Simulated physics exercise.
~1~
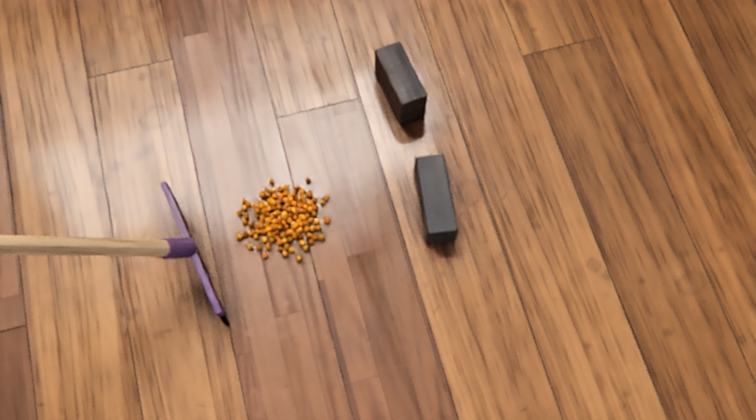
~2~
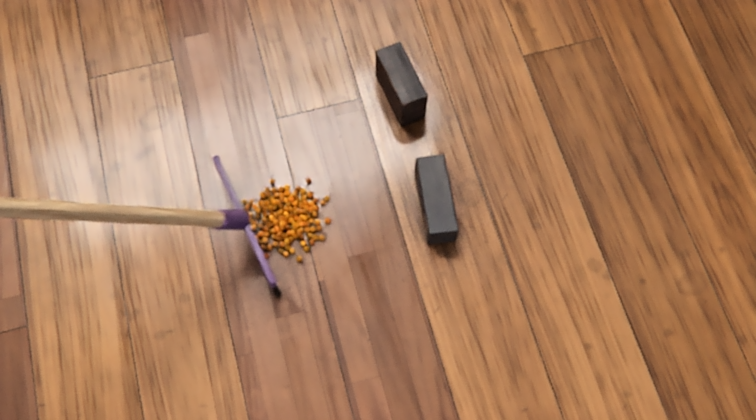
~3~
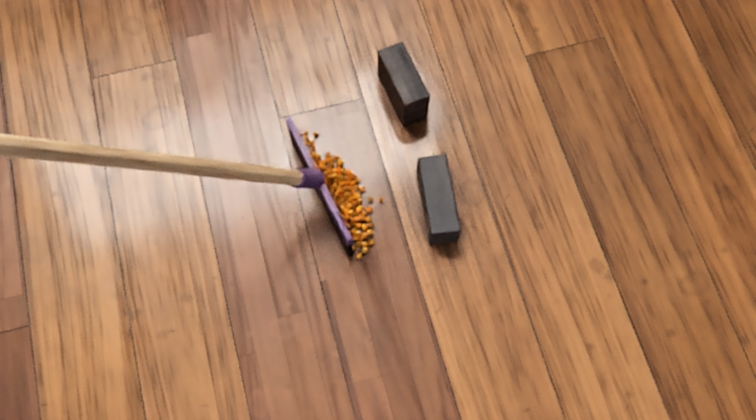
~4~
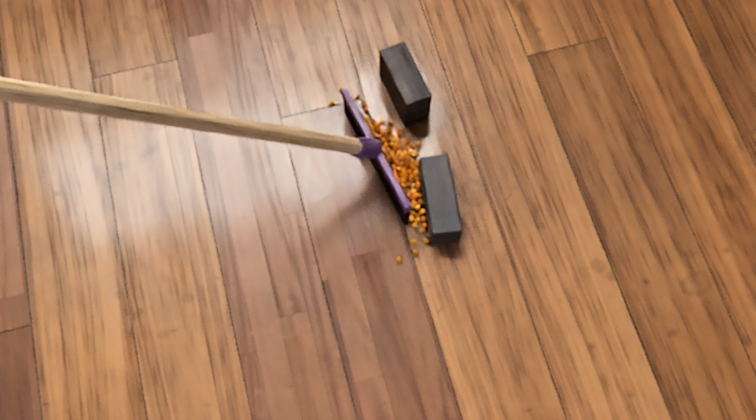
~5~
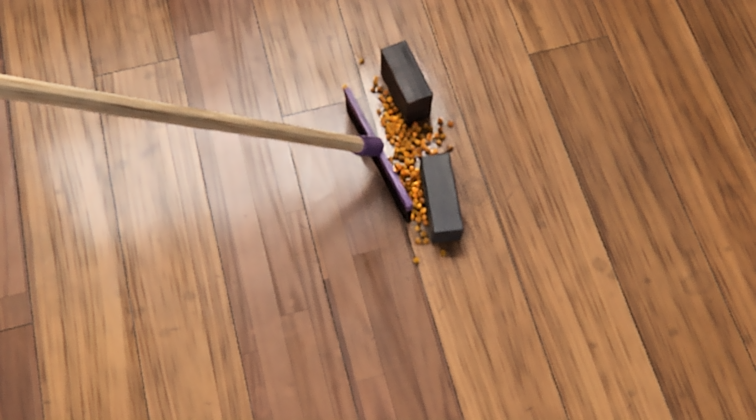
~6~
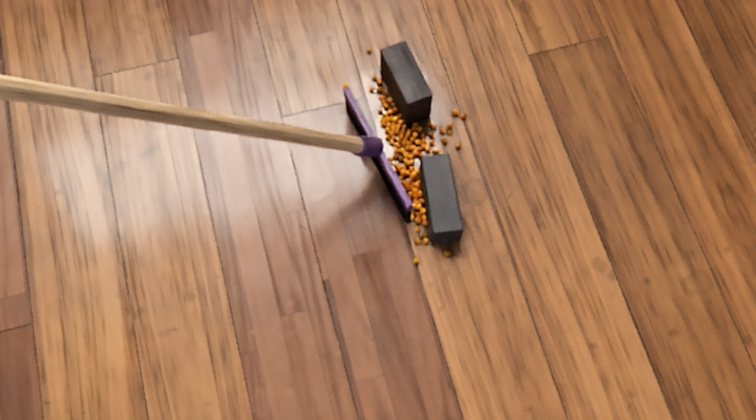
On a wooden floor, a purple squeegee pushes spilt corn kernels against two dark blocks, a few slipping through the gap.
